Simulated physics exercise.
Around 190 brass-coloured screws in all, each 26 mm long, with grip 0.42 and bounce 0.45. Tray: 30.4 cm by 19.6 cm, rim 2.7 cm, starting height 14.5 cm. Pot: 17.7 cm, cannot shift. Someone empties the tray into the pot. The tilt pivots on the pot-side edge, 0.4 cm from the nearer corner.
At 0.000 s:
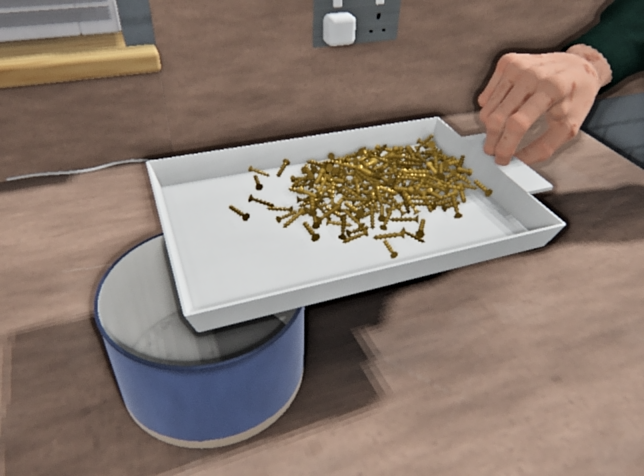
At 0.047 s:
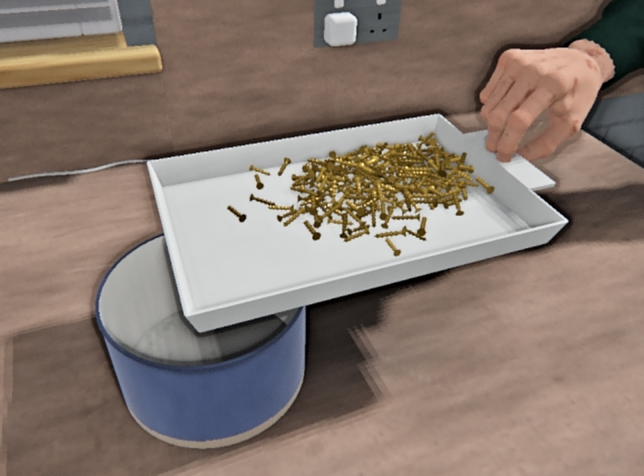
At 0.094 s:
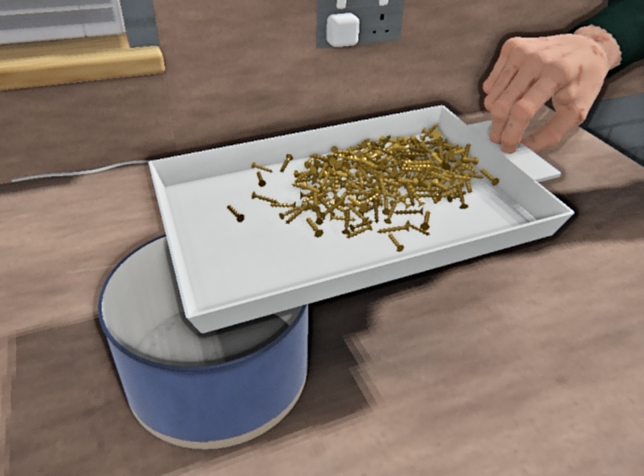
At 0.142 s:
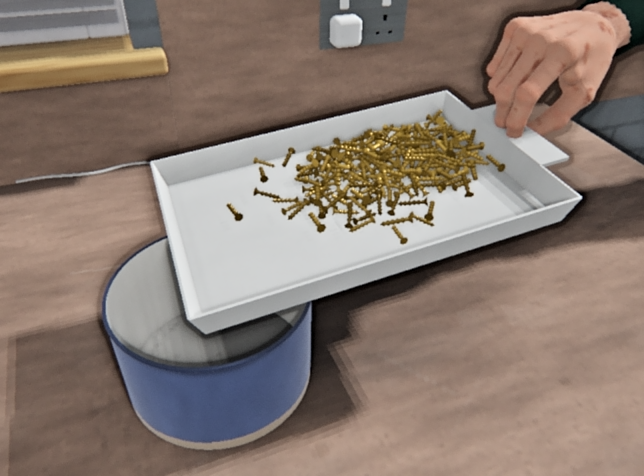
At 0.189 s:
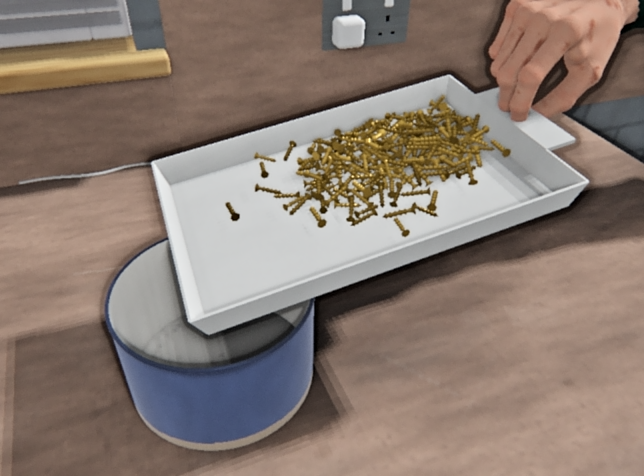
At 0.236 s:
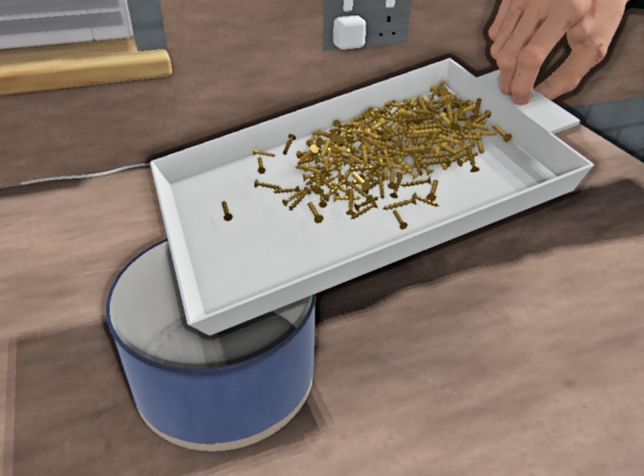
White tray of brass-coloured screws tilting gradually as a hand raises its right end, its left edge staying over a blue pot.
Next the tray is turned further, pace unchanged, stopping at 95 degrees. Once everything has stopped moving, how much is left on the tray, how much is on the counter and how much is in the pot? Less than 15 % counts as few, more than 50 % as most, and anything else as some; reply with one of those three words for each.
Here it is: Tray: Few, counter: Most, pot: Some.
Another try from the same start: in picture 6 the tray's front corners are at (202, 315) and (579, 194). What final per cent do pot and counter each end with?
That works out as pot 0 and counter 100.
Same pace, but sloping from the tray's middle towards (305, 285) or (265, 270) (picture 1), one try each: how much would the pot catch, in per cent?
Around 0 % for the first direction, around 5 % for the second.
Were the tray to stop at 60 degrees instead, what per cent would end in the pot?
I'd expect some 20 per cent in the pot.
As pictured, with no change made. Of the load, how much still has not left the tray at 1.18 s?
Roughly 50 percent of the load, I'd say.
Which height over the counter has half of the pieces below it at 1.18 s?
Roughly 12 centimetres, give or take.
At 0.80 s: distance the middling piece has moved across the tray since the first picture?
Displacement on the tray: About 17 cm.
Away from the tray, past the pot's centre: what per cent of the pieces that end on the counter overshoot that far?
Share: Close to 100 %.
After 0.80 s, tilt 51 degrees; the tray holds 100 %, the pot 0 %.
After 1.18 s, tilt 78 degrees; the tray holds 50 %, the pot 20 %.
Then, at 1.64 s, tilt 95 degrees; the tray holds 0 %, the pot 40 %.
By 2.5 s all is still; tray 0 %, counter 55 %, pot 45 %.
